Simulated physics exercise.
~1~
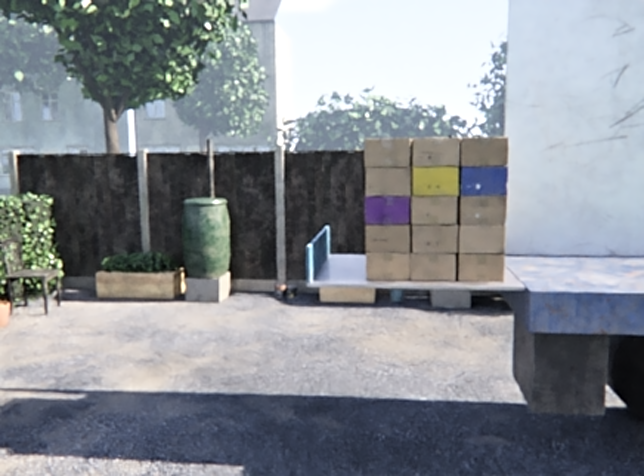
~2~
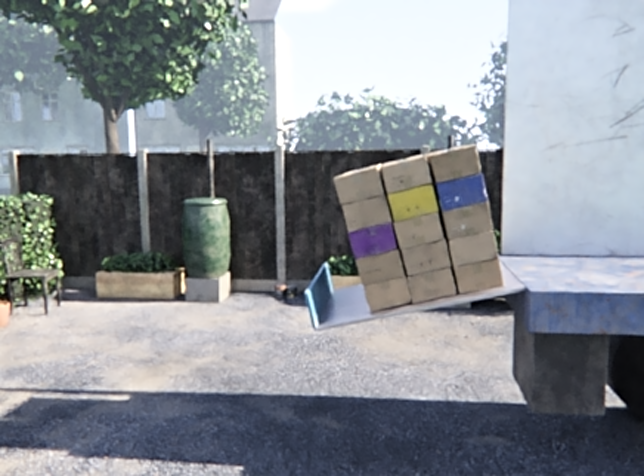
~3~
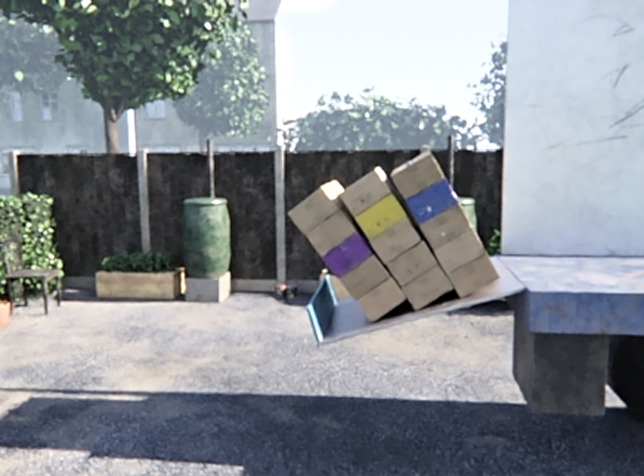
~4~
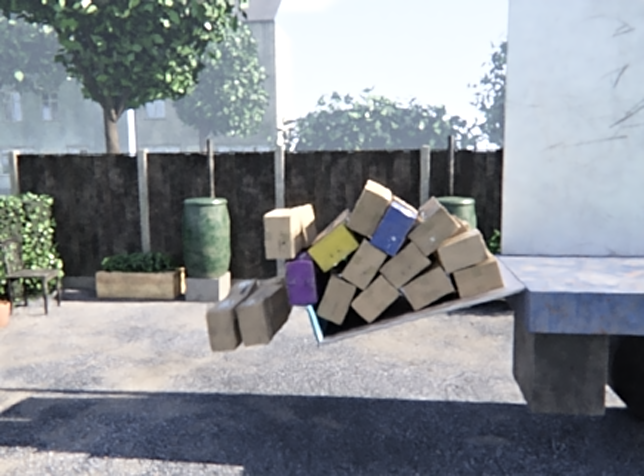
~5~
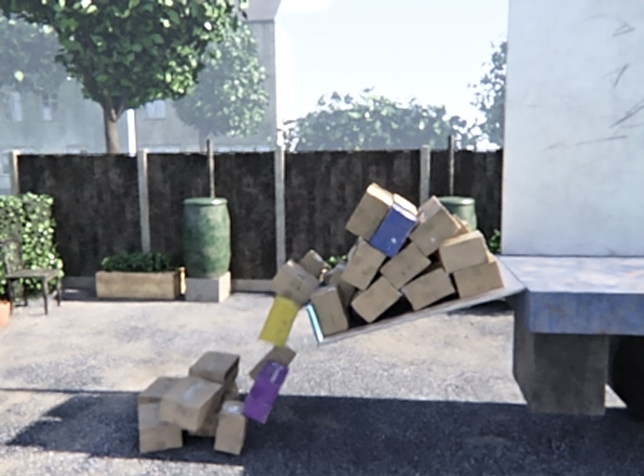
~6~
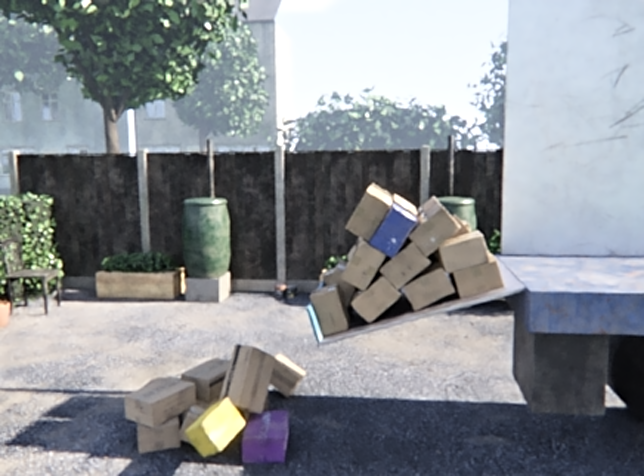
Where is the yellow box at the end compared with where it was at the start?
At the start the yellow box sits high in the stack on the level platform. By the end it lies on the ground to the lower left, among the other fallen boxes.
